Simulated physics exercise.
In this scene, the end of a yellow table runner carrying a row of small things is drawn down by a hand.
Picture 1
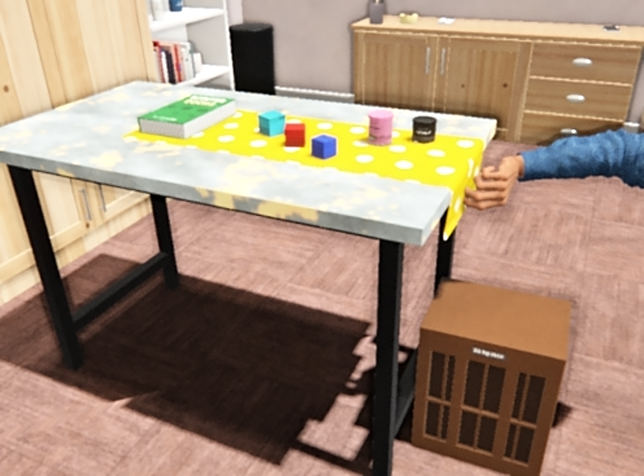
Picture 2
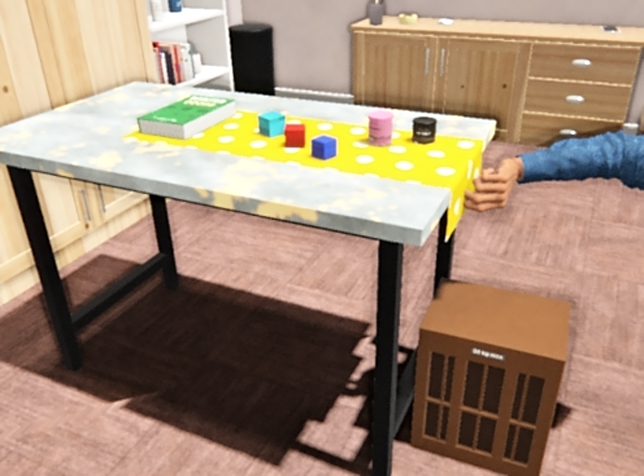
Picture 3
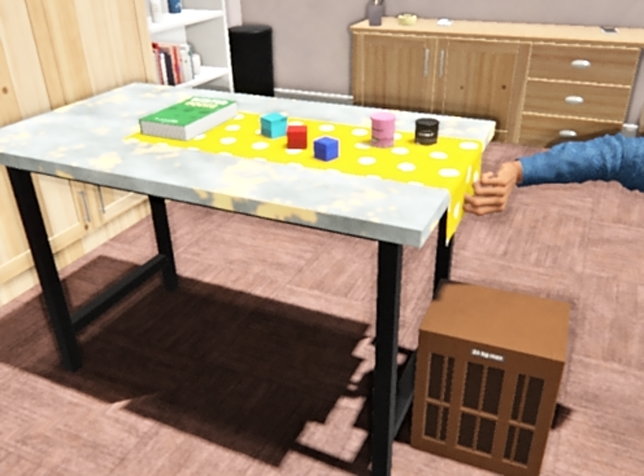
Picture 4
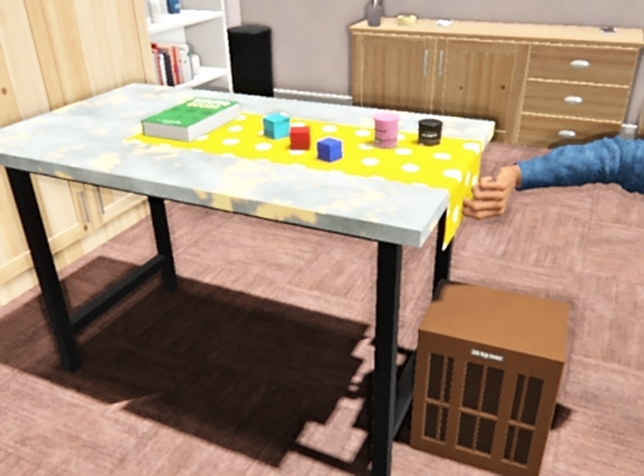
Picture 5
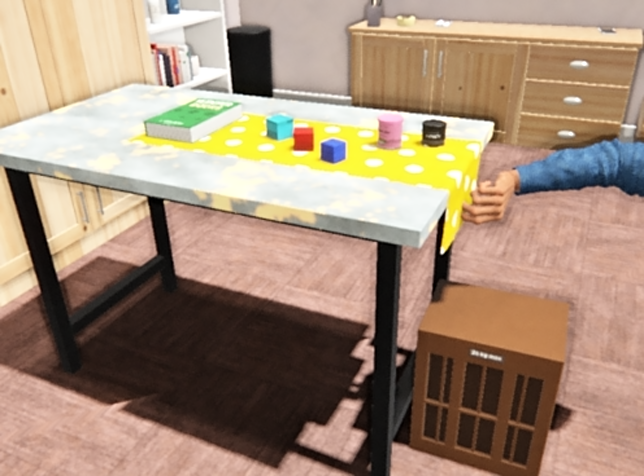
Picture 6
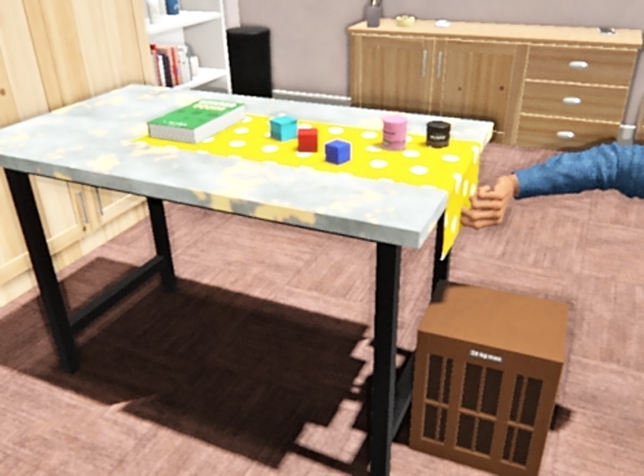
A hand at the end of a blue-sleeved arm, on the right, grips the hanging edge of a yellow, white-dotted cloth on a marbled table, seen from slightly above in a furnished room. On the cloth sit a green book, turquoise, red and blue cubes, a pink can and a black pot, with a brown crate below. The cloth slides slightly rightward, its hem lowering and the objects shifting with it, while the camera stays still.
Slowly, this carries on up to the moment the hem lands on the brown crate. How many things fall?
Lost: Two.
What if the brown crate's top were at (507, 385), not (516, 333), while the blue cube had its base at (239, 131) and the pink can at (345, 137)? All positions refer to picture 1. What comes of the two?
In the end the blue cube is still on top and the pink can is no longer on top.
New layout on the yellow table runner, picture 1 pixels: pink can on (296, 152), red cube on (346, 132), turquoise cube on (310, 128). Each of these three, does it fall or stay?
Pink can kept, red cube kept, turquoise cube kept.
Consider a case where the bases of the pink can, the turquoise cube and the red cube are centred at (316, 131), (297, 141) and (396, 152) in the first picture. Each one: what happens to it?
The pink can stays aboard, the turquoise cube stays aboard, the red cube is lost.
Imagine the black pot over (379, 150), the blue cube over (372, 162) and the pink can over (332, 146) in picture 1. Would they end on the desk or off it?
In the end the black pot is no longer up there, the blue cube is no longer up there and the pink can is still up there.
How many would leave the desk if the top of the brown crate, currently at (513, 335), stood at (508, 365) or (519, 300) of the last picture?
Respectively 3 and 1.
A little later, hem near (458, 250); all still up.
Next, hem near (456, 282); black pot gone.
Later still, hem on the crate; black pot and pink can gone.
When it is over, hem on the crate; black pot and pink can gone. The desk loses two.
